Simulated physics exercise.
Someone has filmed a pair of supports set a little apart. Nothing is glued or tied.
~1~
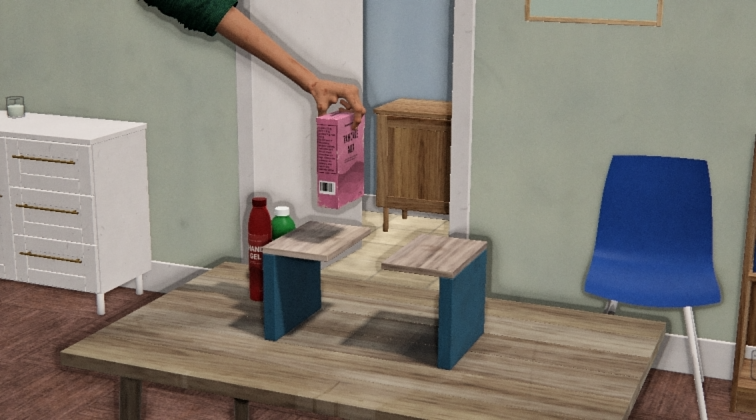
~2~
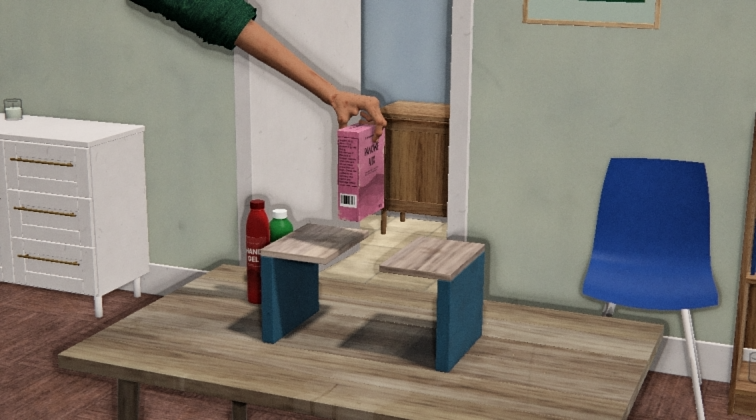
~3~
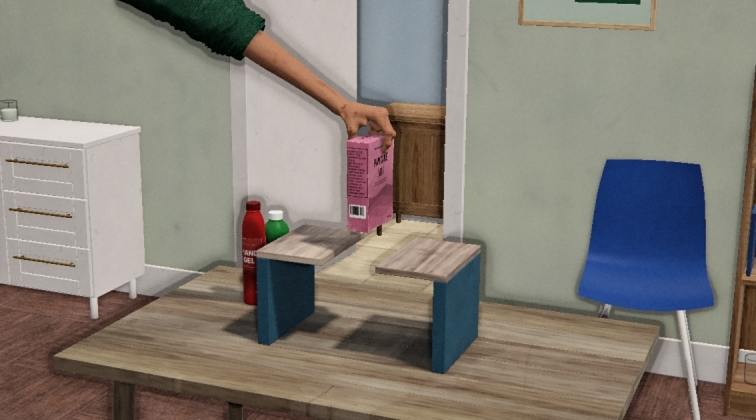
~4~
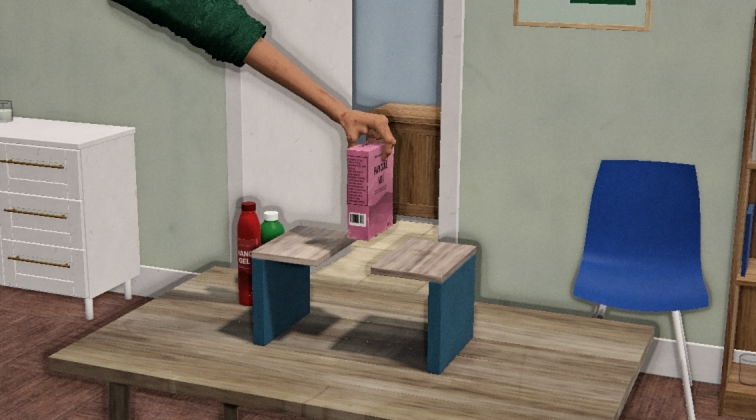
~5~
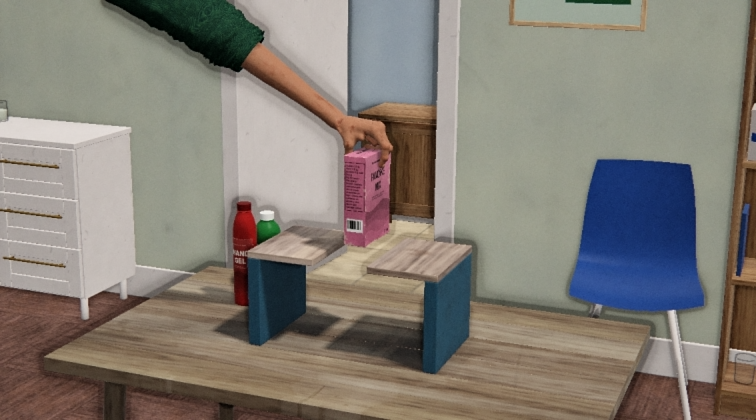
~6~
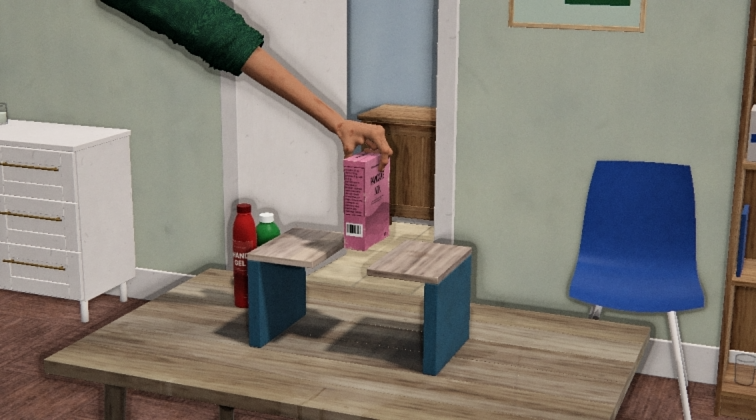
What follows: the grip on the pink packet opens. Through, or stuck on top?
As it turns out, it drops through.
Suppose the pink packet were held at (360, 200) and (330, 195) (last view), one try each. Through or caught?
In the first case it drops through; in the second case it stays on top.
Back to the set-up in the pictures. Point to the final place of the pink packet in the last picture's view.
At about (367, 302).
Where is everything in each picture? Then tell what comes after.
In the first frame, on its way; pink packet (341, 158).
In the second frame, on its way; pink packet (361, 170).
In the third frame, on its way; pink packet (371, 181).
In the fourth frame, on its way; pink packet (370, 189).
In the fifth frame, poised above the slot; pink packet (367, 195).
In the sixth frame, poised above the slot; pink packet (367, 199).
Then, 0.20 s after the last picture, pink packet slid about its own width near (367, 241).
Then, 0.30 s after the last picture, pink packet slid well along near (367, 301).
At rest, moved from the start, pink packet; the other 2 in place. Seen from the same camera at the end, pink packet near (367, 302). The packet goes down the gap.
